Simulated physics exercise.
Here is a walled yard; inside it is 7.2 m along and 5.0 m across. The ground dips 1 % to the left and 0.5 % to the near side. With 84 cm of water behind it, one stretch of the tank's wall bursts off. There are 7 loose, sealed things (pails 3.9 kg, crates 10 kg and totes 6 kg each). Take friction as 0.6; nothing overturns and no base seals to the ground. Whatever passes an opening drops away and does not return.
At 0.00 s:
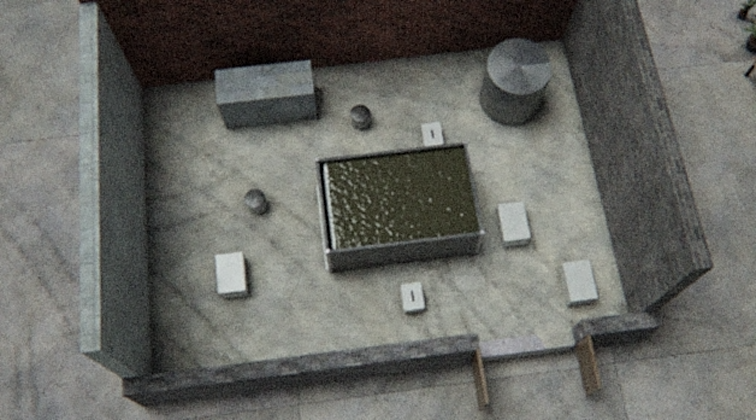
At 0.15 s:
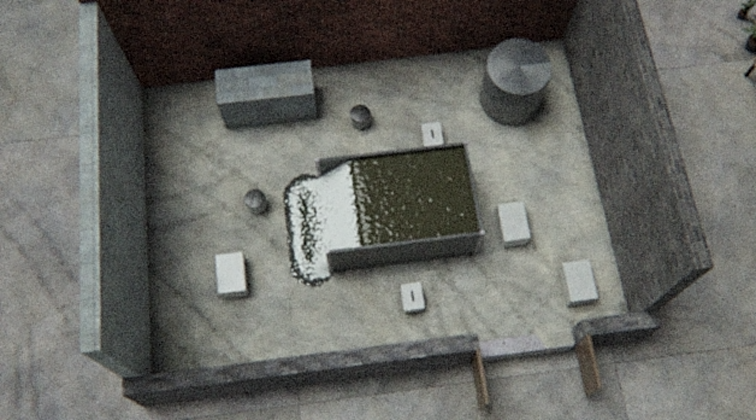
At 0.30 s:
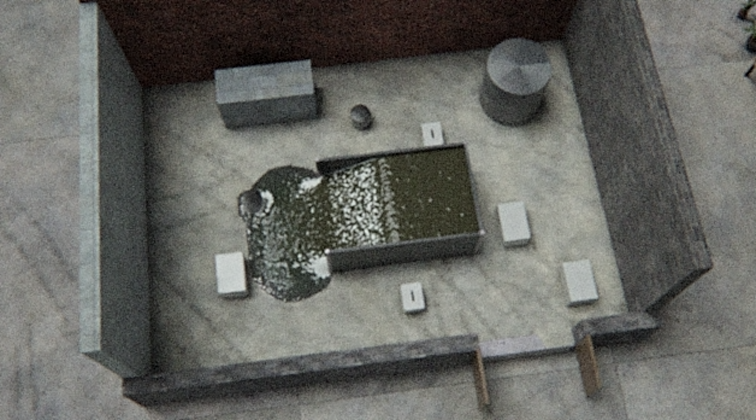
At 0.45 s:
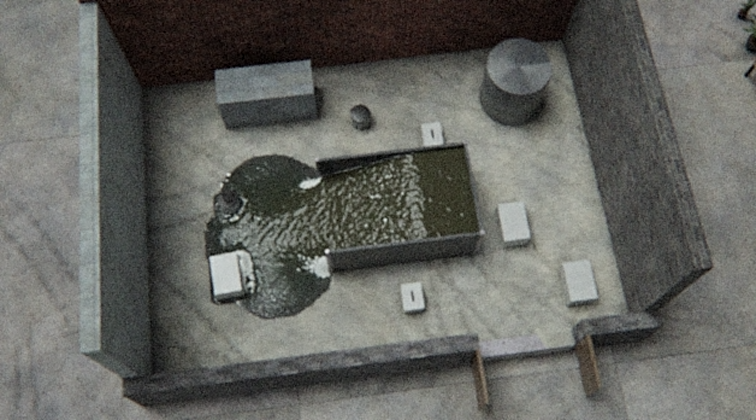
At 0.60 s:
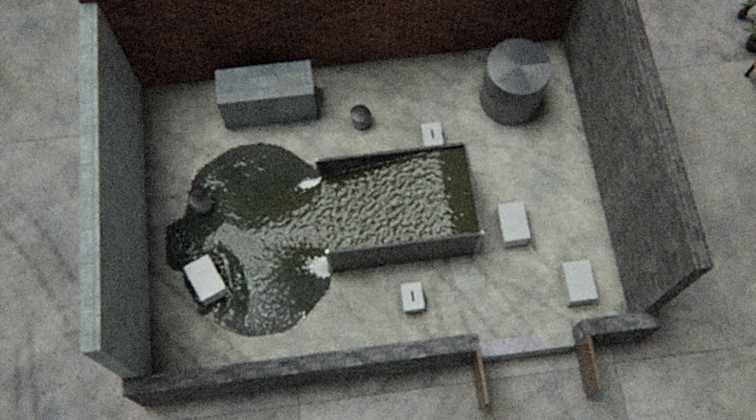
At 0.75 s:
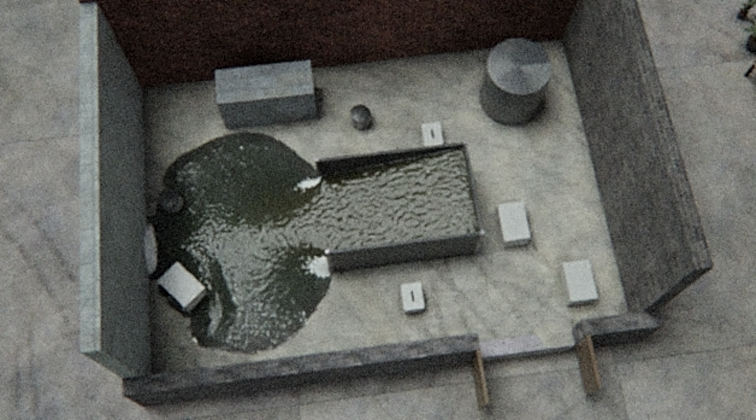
A tank's left wall bursts and water spreads leftward, pushing a pail and then a crate.
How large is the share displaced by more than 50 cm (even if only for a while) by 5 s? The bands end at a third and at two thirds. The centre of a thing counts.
That comes to one to two thirds.
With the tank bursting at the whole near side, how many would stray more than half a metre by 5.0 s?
Then 3.
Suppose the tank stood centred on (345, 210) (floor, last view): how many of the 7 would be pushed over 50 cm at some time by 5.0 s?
In that case 5 of them.
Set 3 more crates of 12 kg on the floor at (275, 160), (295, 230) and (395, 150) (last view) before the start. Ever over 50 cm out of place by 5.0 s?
In that order: Past it, more, less.
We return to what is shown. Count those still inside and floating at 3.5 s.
At that moment 2.
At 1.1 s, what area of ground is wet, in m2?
Some 14 m2.
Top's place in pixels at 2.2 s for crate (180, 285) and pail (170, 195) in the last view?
Near (176, 348) and (143, 84).
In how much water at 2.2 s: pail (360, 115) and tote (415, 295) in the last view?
Roughly 0 and 0 cm.
After 1.1 s 2 of 7 are over 50 cm from their spots; 2 afloat.
After 2.2 s 2 of 7 are over 50 cm from their spots; 2 afloat.
After 3.5 s 2 of 7 are over 50 cm from their spots; 2 afloat.
After 5.0 s 3 of 7 are over 50 cm from their spots, and 3 have been at some point; 1 afloat.
